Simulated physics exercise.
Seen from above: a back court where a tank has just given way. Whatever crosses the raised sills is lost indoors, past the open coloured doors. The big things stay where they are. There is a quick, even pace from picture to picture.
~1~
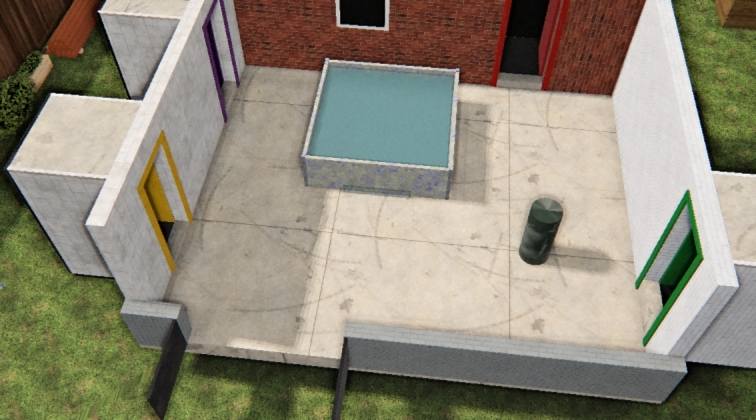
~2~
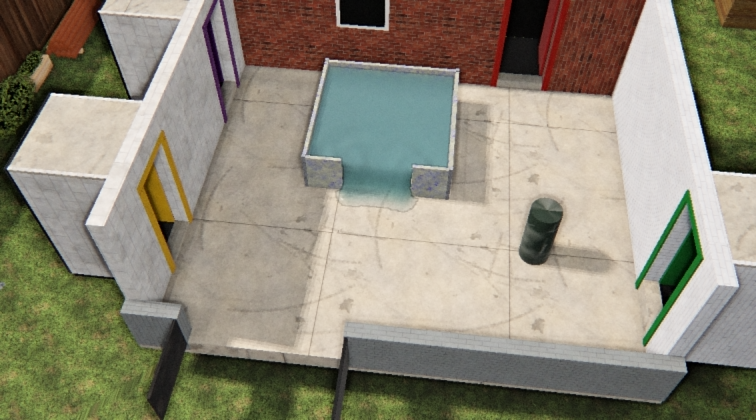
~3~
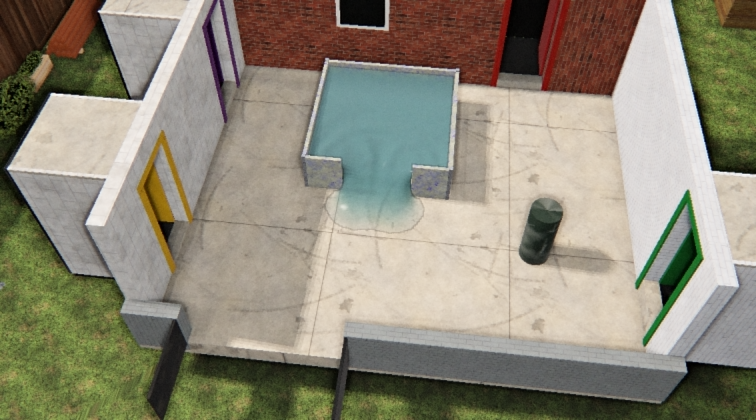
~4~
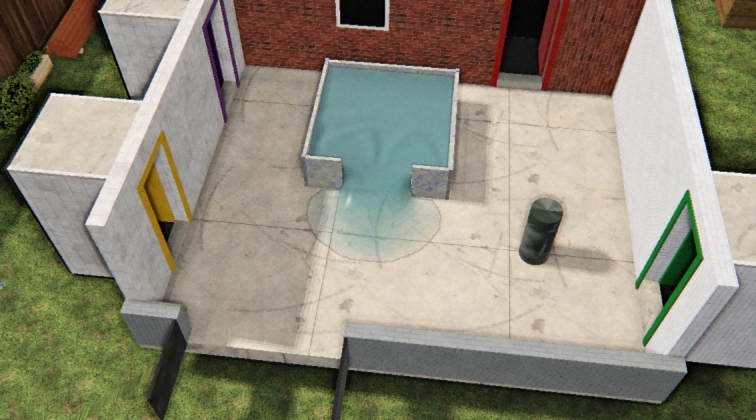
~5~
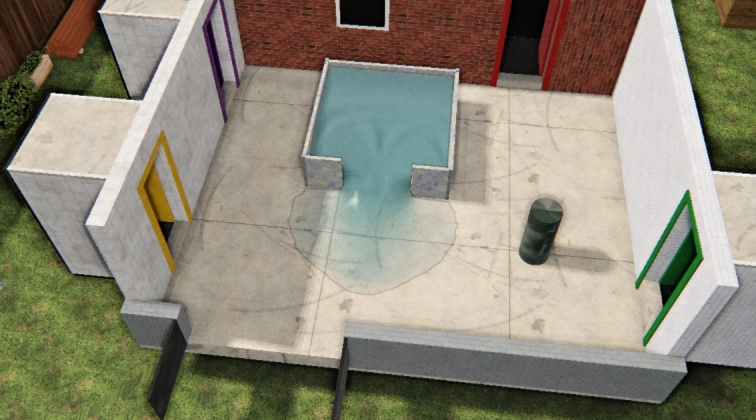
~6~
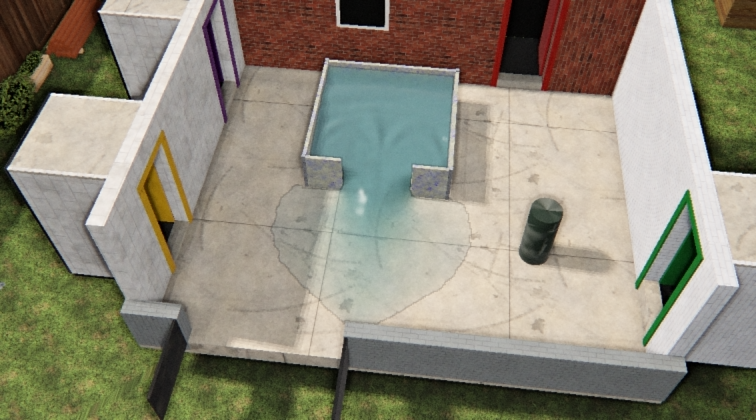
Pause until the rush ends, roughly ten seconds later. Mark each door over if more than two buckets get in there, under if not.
Yellow door - under; purple door - under; green door - under; red door - under.
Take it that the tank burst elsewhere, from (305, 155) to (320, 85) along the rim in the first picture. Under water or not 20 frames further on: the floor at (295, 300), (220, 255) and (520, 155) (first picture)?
In turn: Inundated, then inundated, then untouched.
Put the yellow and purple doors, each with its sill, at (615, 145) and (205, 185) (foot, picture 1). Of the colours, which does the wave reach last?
The red door comes last.
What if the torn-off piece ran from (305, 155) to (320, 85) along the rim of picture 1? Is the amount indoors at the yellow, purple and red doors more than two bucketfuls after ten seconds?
Yellow door exceeds the limit, purple door exceeds the limit, red door falls short.
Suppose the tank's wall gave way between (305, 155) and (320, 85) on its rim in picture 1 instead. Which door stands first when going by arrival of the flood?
I'd go with the purple-painted one.
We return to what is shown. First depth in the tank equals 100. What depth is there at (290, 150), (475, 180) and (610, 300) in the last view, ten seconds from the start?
In order: 4, 4, 14 %.
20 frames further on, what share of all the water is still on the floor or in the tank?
Around 84 in a hundred.
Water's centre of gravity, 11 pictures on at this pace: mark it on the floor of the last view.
Near pixel (385, 187).
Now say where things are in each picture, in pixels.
In the first picture, the open tank at (385, 114) is whole and still.
In the second picture, water pours out at (377, 181) and has run to (411, 204).
In the third picture, the front is at (336, 219), out from the gap at (377, 183).
In the fourth picture, the front is at (383, 259), out from the gap at (377, 183).
In the fifth picture, the front is at (376, 289), out from the gap at (377, 182).
In the sixth picture, the front is at a hidden place, out from the gap at (377, 182).
A moment on, water covers 30 % of the floor; the yellow door not reached, the purple door not reached, the green door not reached, the red door not reached.
Next, water covers 40 % of the floor; the yellow door not reached, the purple door not reached, the green door not reached, the red door not reached.
Then, water covers 45 % of the floor; the yellow door wet at the sill, nothing in, the purple door not reached, the green door wet at the sill, nothing in, the red door not reached.
Later, water covers 75 % of the floor; the yellow door wet at the sill, nothing in, the purple door not reached, the green door wet at the sill, nothing in, the red door wet at the sill, nothing in.
In the end, water covers 90 % of the floor; the yellow door wet at the sill, nothing in, the purple door not reached, the green door wet at the sill, nothing in, the red door wet at the sill, nothing in.
